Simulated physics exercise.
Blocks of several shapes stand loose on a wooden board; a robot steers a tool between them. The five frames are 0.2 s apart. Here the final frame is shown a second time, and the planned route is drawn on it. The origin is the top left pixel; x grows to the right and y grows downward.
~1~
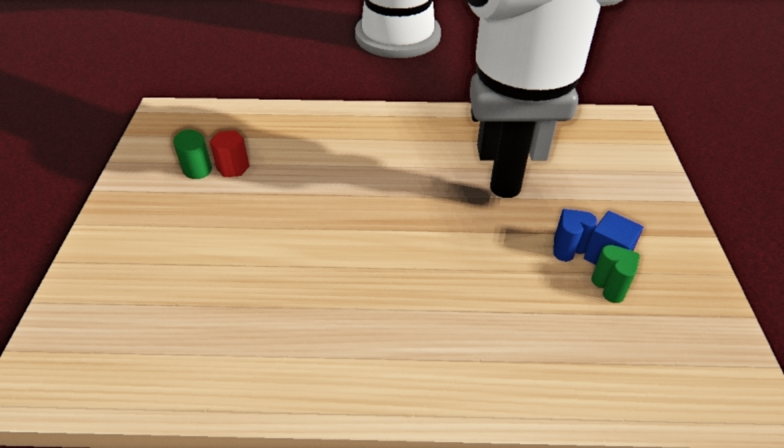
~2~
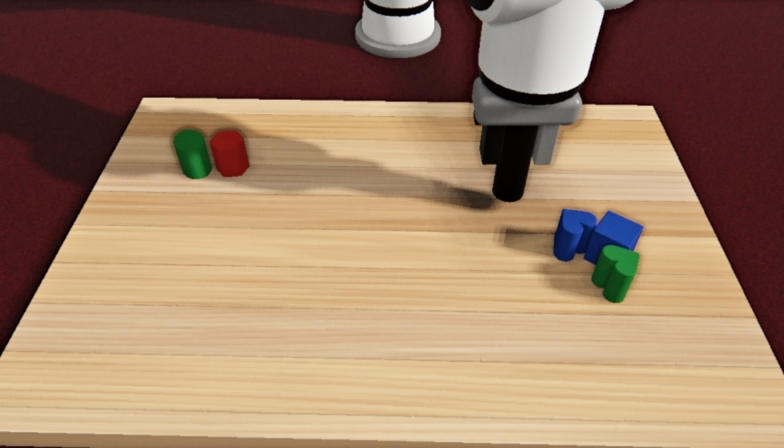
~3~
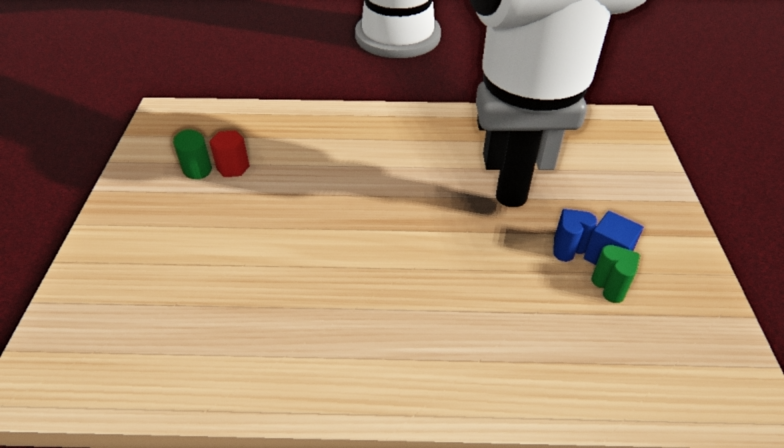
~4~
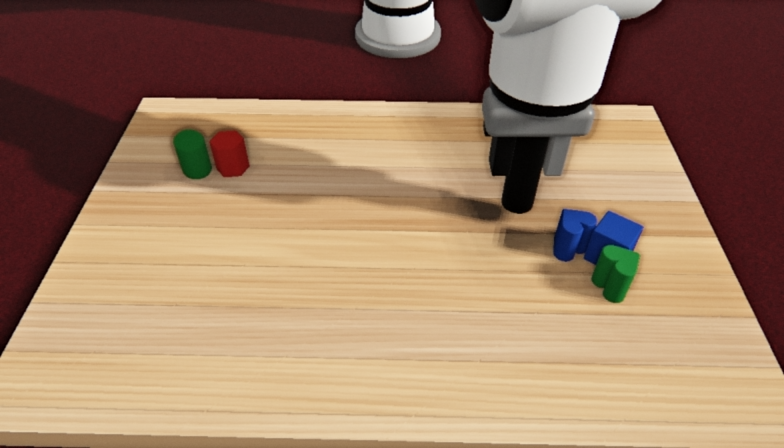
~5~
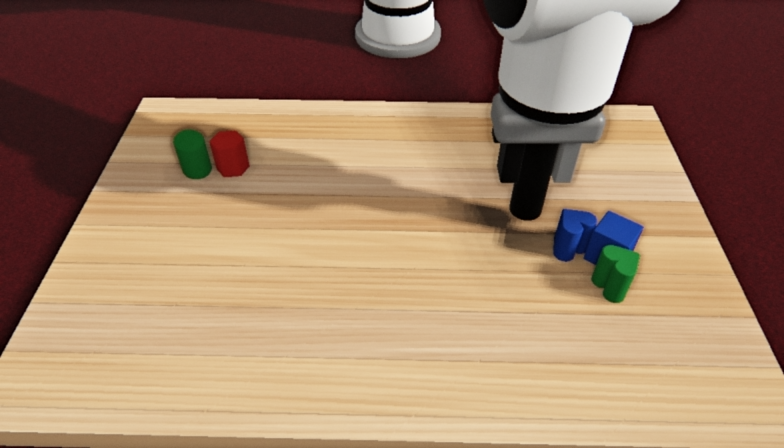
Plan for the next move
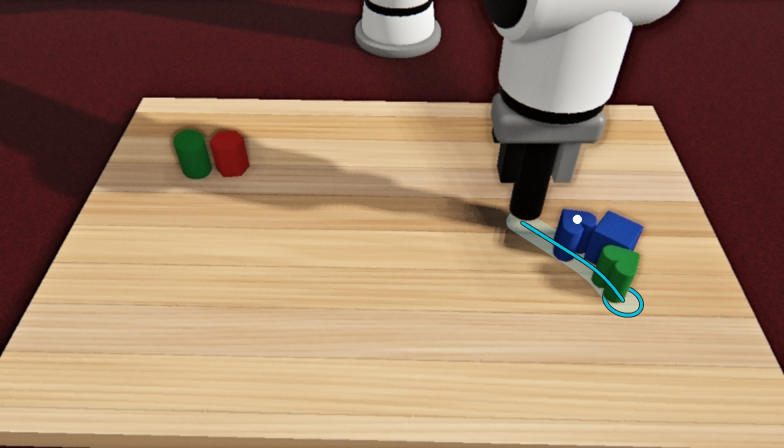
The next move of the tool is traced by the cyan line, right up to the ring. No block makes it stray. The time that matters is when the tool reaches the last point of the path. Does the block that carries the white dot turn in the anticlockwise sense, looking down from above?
No, I don't think so.
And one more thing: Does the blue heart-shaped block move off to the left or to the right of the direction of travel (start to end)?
With start-to-end as forward, it shifts right.
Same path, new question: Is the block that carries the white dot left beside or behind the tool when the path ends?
Answer: No.
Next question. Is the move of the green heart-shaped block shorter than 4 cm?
I expect not.
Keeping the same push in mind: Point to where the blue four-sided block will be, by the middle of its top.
The middle of its top is at (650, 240).
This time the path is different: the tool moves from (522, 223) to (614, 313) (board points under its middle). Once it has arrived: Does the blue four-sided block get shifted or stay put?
It gets displaced.
Path on the board, from (522, 223) via (575, 256), ending at (623, 301); the dot is on the blue heart-shaped block.
On the path given first. One third of the way, tool at (561, 232); blue heart-shaped block at (595, 234), turned 20° clockwise; blue four-sided block at (637, 236), turned 25° anticlockwise.
Two thirds of the way, tool at (599, 256); blue heart-shaped block at (630, 262), turned 45° clockwise; blue four-sided block at (650, 240), turned 55° anticlockwise; green heart-shaped block at (639, 287).
At the end, tool at (629, 288); blue heart-shaped block at (661, 298), turned 55° clockwise; blue four-sided block at (650, 240), turned 55° anticlockwise; green heart-shaped block at (665, 325).
